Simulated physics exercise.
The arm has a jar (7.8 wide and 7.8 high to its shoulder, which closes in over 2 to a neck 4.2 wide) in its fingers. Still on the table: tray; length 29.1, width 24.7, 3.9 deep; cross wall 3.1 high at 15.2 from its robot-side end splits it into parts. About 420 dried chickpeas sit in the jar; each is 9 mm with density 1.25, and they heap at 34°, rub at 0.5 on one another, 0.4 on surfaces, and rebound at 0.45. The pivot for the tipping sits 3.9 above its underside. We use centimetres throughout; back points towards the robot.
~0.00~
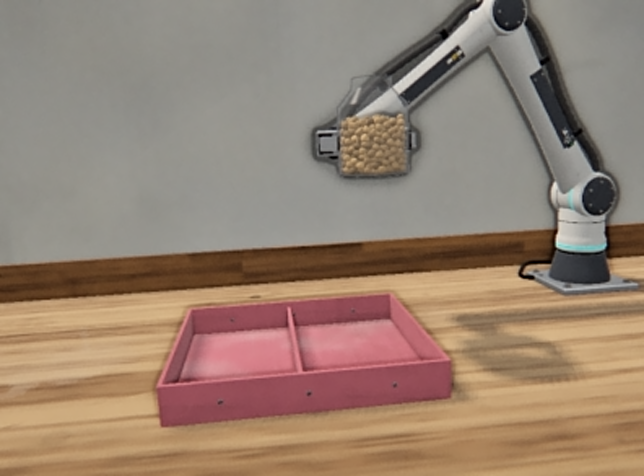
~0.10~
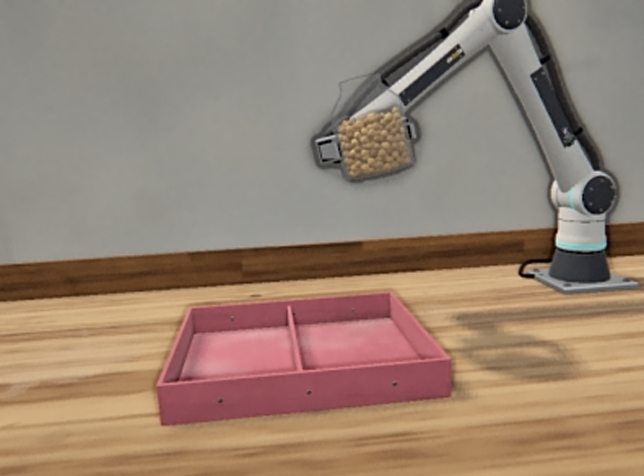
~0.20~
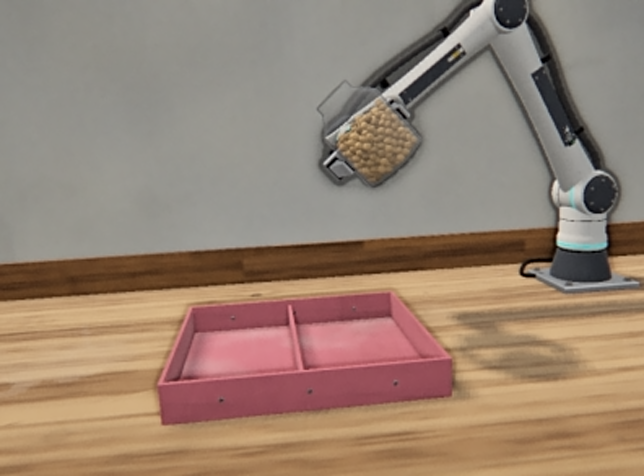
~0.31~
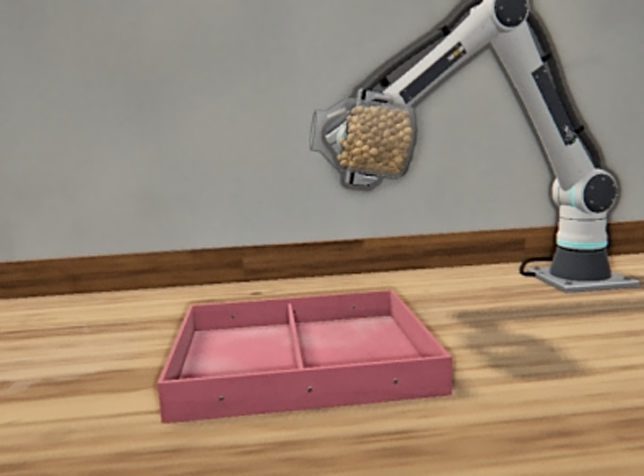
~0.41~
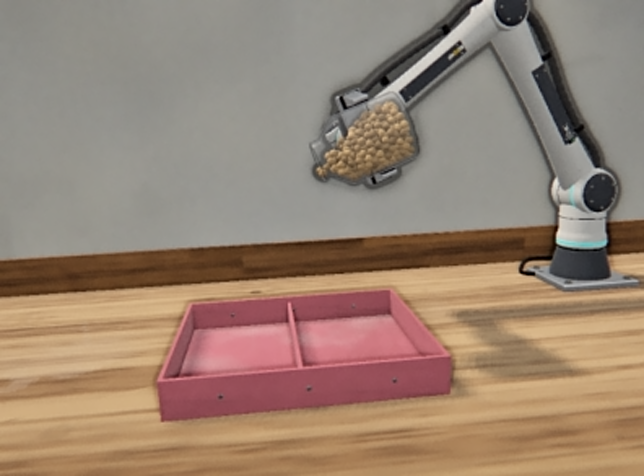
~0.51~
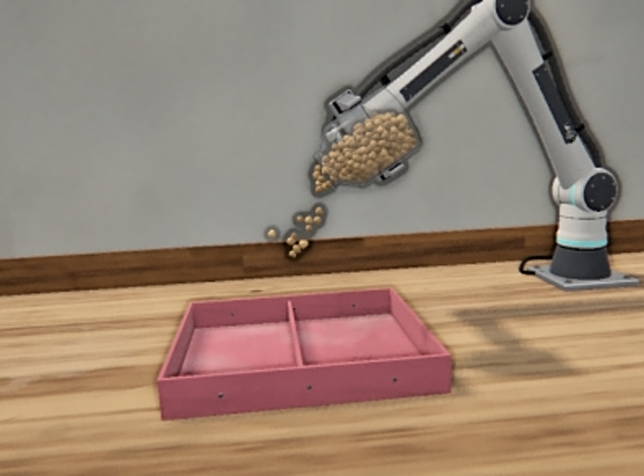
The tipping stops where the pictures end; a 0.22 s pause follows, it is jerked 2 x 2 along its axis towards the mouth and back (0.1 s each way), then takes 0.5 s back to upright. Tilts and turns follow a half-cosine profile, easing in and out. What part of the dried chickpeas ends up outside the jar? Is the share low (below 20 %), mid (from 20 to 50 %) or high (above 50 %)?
Mid.
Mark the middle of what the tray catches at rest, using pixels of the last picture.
Roughly pixel (258, 351).
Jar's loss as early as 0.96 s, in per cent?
Near 20 per cent so far.
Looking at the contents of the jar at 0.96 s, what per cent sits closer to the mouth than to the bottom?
My estimate is some 65 per cent.
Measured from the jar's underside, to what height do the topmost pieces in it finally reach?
Looks like roughly 6.5 cm, measured from the underside.
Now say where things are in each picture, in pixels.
The jar middle at (373, 142), upright; upper third of the load around (373, 128), from x 345 to 405, top at y 115; 424 in the jar, in the first picture.
The jar middle at (373, 141), tipped 12°; upper third of the load around (373, 127), from x 340 to 405, top at y 110, in the second picture.
The jar middle at (374, 140), tipped 42°; upper third of the load around (377, 126), from x 340 to 415, top at y 100, in the third picture.
The jar middle at (374, 139), tipped 80°; upper third of the load around (376, 122), from x 340 to 410, top at y 110, in the fourth picture.
The jar middle at (374, 137), tipped 110°; upper third of the load around (382, 126), from x 320 to 410, top at y 105, in the fifth picture.
The jar middle at (374, 136), tipped 122°; upper third of the load around (383, 131), from x 270 to 415, top at y 115; 413 in the jar, 11 in flight or on a rim, in the sixth picture.
After 0.96 s, tipped 122°, highest piece 28 above the table; 345 in the jar, 47 in the far-side part, 15 in the robot-side part, 17 in flight or on a rim.
After 1.41 s, tipped 51°, highest piece 30 above the table; 285 in the jar, 91 in the far-side part, 39 in the robot-side part, 9 in flight or on a rim.
After 1.83 s, upright, highest piece 29 above the table; 283 in the jar, 100 in the far-side part, 41 in the robot-side part.
After 2.53 s, upright, highest piece 29 above the table; 283 in the jar, 100 in the far-side part, 41 in the robot-side part.
In the end, 283 in the jar, 100 in the far-side part, 41 in the robot-side part. That is 33 % outside the jar.
